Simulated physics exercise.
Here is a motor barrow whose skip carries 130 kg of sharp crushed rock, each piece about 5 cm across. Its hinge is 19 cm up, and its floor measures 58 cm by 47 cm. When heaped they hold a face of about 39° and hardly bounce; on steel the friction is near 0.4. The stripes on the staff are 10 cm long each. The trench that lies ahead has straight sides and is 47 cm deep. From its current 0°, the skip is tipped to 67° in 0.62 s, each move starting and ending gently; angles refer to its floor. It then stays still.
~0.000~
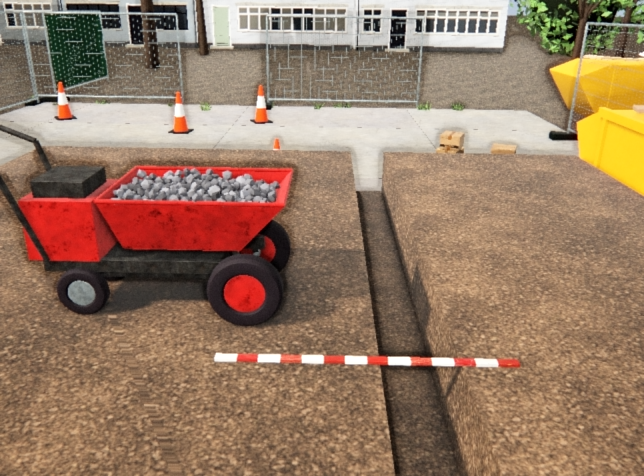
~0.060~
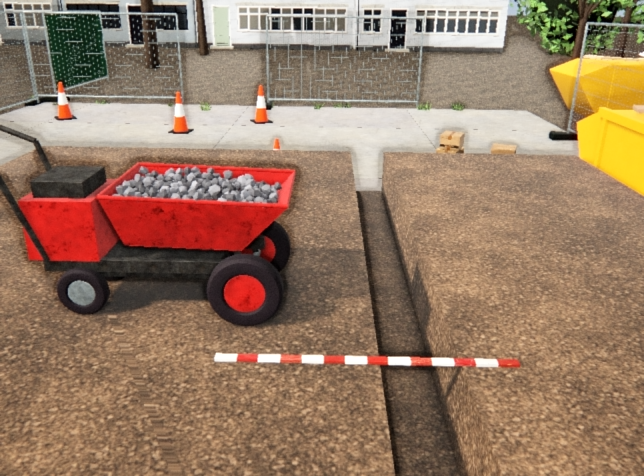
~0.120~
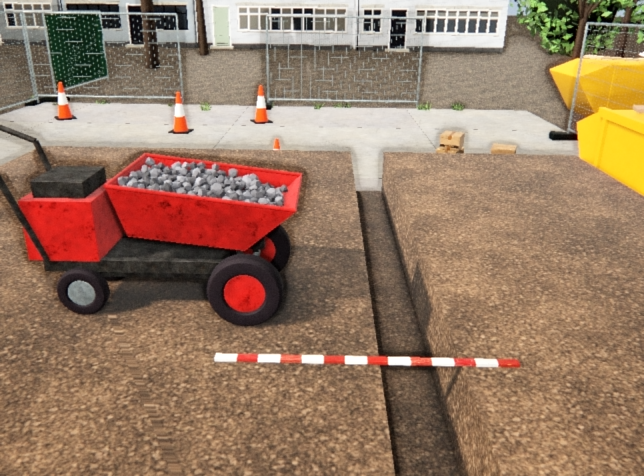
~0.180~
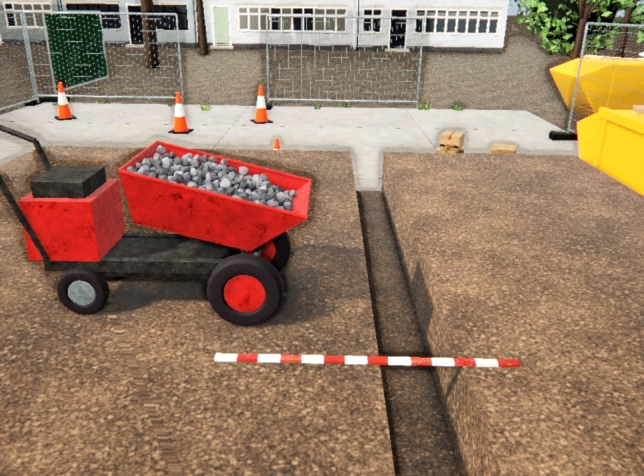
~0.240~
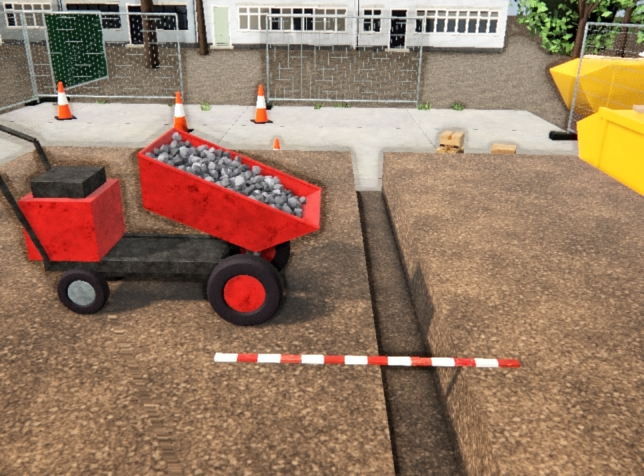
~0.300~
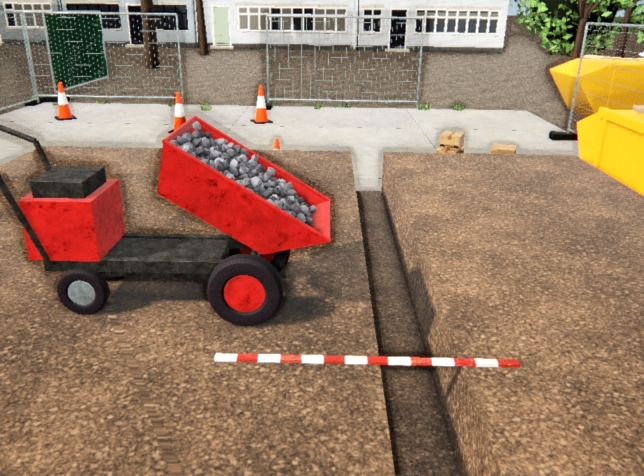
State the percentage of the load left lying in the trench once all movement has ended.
The share left there is about 78 per cent.
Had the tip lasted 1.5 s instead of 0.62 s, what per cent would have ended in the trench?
It'd be some 70 per cent.
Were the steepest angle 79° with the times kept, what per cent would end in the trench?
Roughly 75 per cent would end in the trench.
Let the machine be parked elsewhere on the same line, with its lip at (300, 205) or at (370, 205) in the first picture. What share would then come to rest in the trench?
First spot about 90, second spot about 40 per cent.
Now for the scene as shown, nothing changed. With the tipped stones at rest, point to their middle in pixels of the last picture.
The middle should be near (400, 358).
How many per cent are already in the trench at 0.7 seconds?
Roughly 10 percent of the load.
After 0.5 s the floor is at 56°; 100 % in the skip; the foremost stones are at (335, 251).
After 0.7 s the floor is at 67°; 80 % in the skip, 8 % short of the trench, 12 % in the trench; the foremost stones are at (406, 327).
After 1.1 s the floor is at 67°; 26 % in the skip, 10 % short of the trench, 65 % in the trench; the foremost stones are at (435, 351).
After 3.0 s the floor is at 67°; 6 % in the skip, 15 % short of the trench, 78 % in the trench; the foremost stones are at (430, 356).
